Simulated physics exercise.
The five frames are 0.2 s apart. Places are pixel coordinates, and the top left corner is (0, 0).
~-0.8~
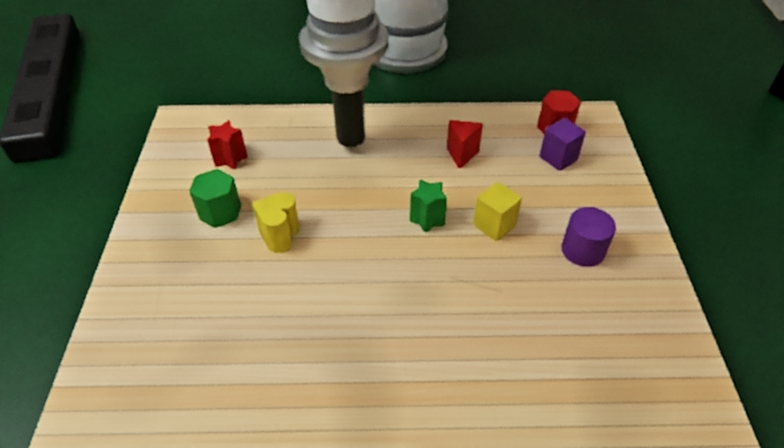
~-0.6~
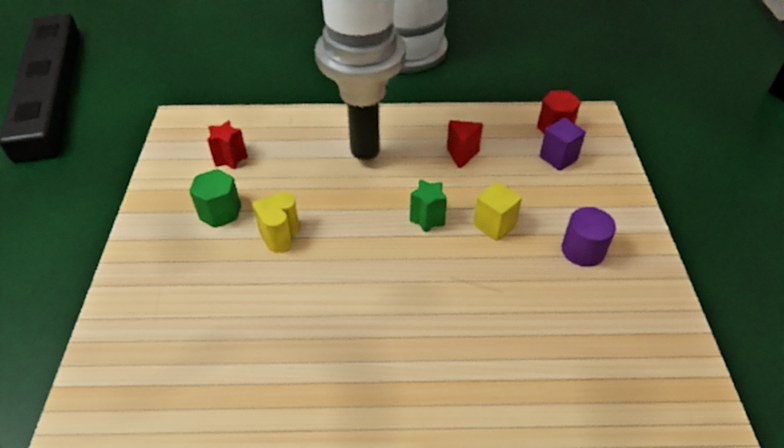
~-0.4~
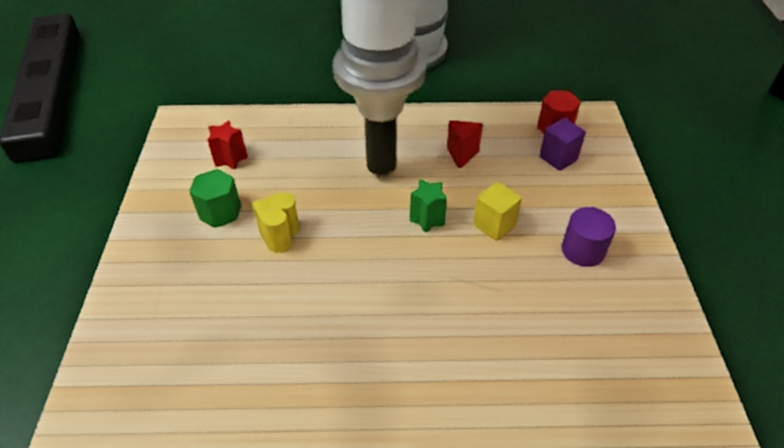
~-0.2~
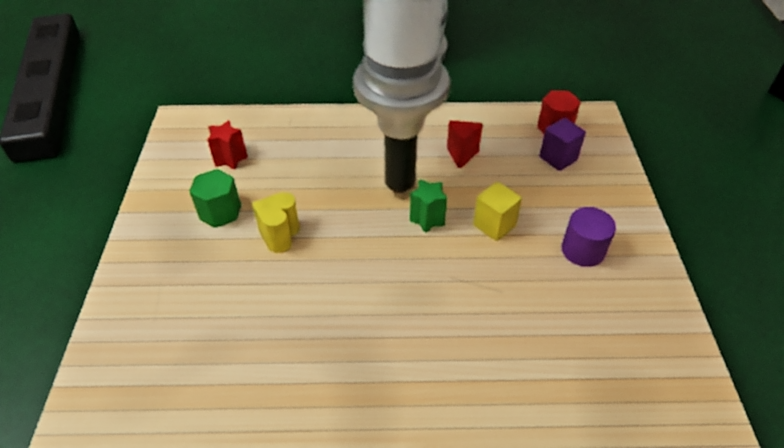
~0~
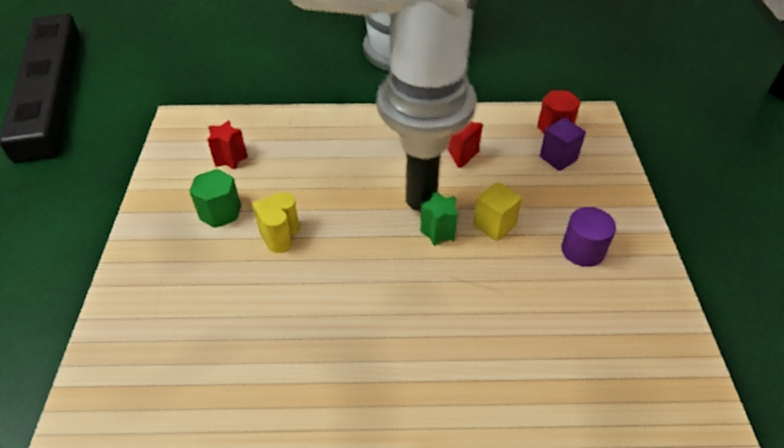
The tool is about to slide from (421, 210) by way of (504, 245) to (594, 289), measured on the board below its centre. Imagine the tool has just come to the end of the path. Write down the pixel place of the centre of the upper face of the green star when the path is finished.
Around (463, 224).
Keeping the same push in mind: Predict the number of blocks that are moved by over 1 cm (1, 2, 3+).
It moves two blocks.
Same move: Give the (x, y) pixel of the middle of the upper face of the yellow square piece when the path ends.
Close to (541, 202).
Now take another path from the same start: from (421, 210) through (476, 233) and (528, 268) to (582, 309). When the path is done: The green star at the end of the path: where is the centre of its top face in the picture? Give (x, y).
Most likely (464, 225).
What follows on the original path. One third of the way, tool at (477, 223); green star at (462, 223), turned 90° clockwise; yellow square piece at (518, 199), turned 20° anticlockwise.
Two thirds of the way, tool at (536, 249); green star at (463, 224), turned 95° clockwise; yellow square piece at (541, 202), turned 100° anticlockwise.
At the end, tool at (597, 279); green star at (463, 224), turned 95° clockwise; yellow square piece at (541, 202), turned 100° anticlockwise; purple circular block not moved.
